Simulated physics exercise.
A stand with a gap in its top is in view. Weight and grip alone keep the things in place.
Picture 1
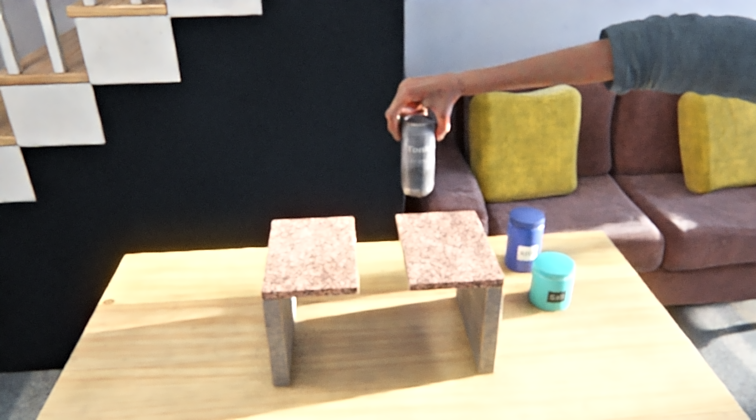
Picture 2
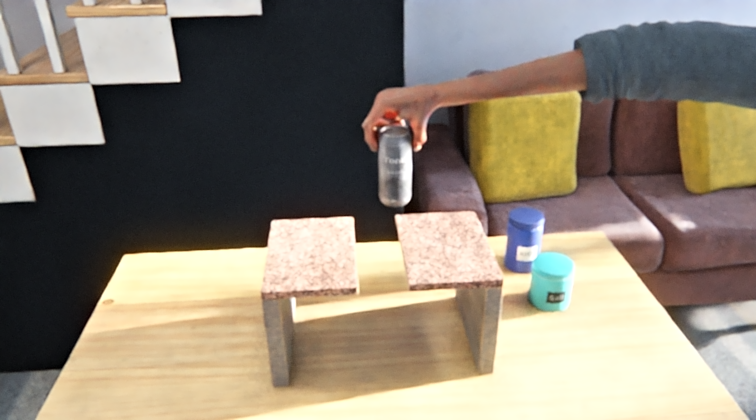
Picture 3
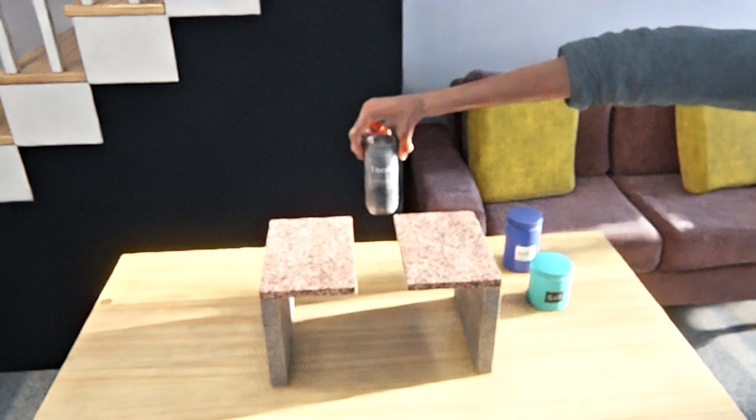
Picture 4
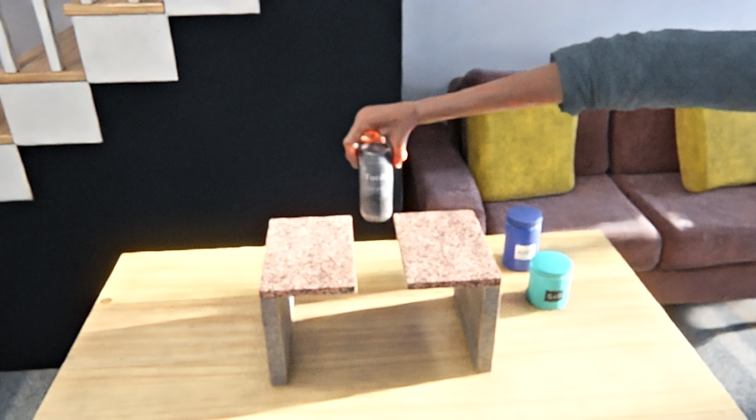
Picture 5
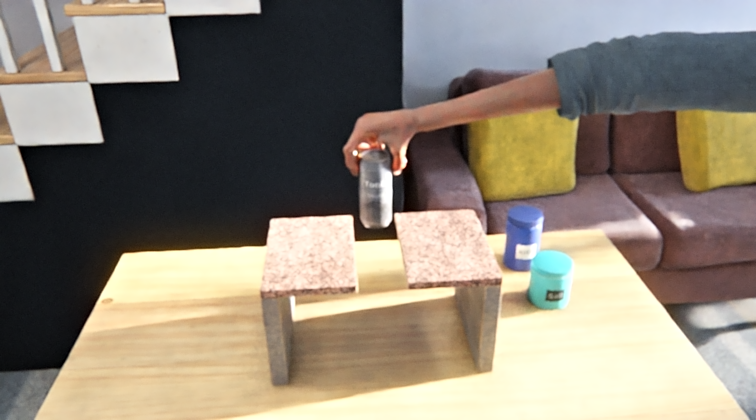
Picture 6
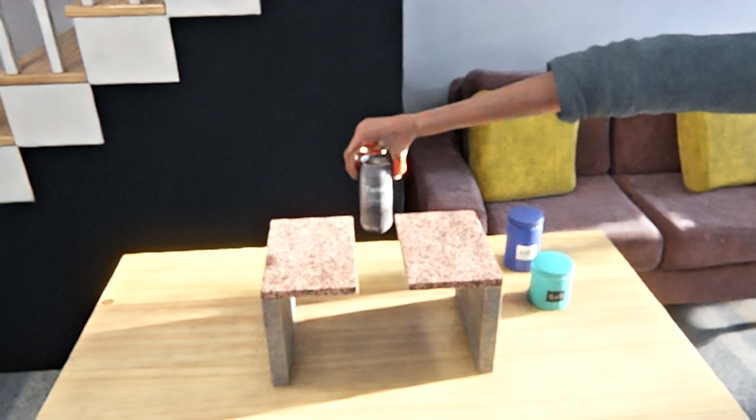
The clip opens with a hand holding a grey can above a stand with a gap in its top, a blue jar and a turquoise one to the right on the wooden table. The hand moves the can left and slightly down, then lowers it a little more, keeping it above the gap.
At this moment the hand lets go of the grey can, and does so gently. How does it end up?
I reckon it travels down to the table.
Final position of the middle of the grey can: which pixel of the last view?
It ends up near (378, 310).
Then, 0.20 s past the last view, grey can displaced about its own width near (376, 220).
Then, 0.30 s past the last view, grey can displaced well along near (378, 288).
Then, 0.40 s past the last view, grey can displaced well along near (378, 298).
Finally, moved from the start, grey can; the other 2 still in place. Final places as the last picture's camera would see them, grey can near (378, 310). The can goes down the gap.
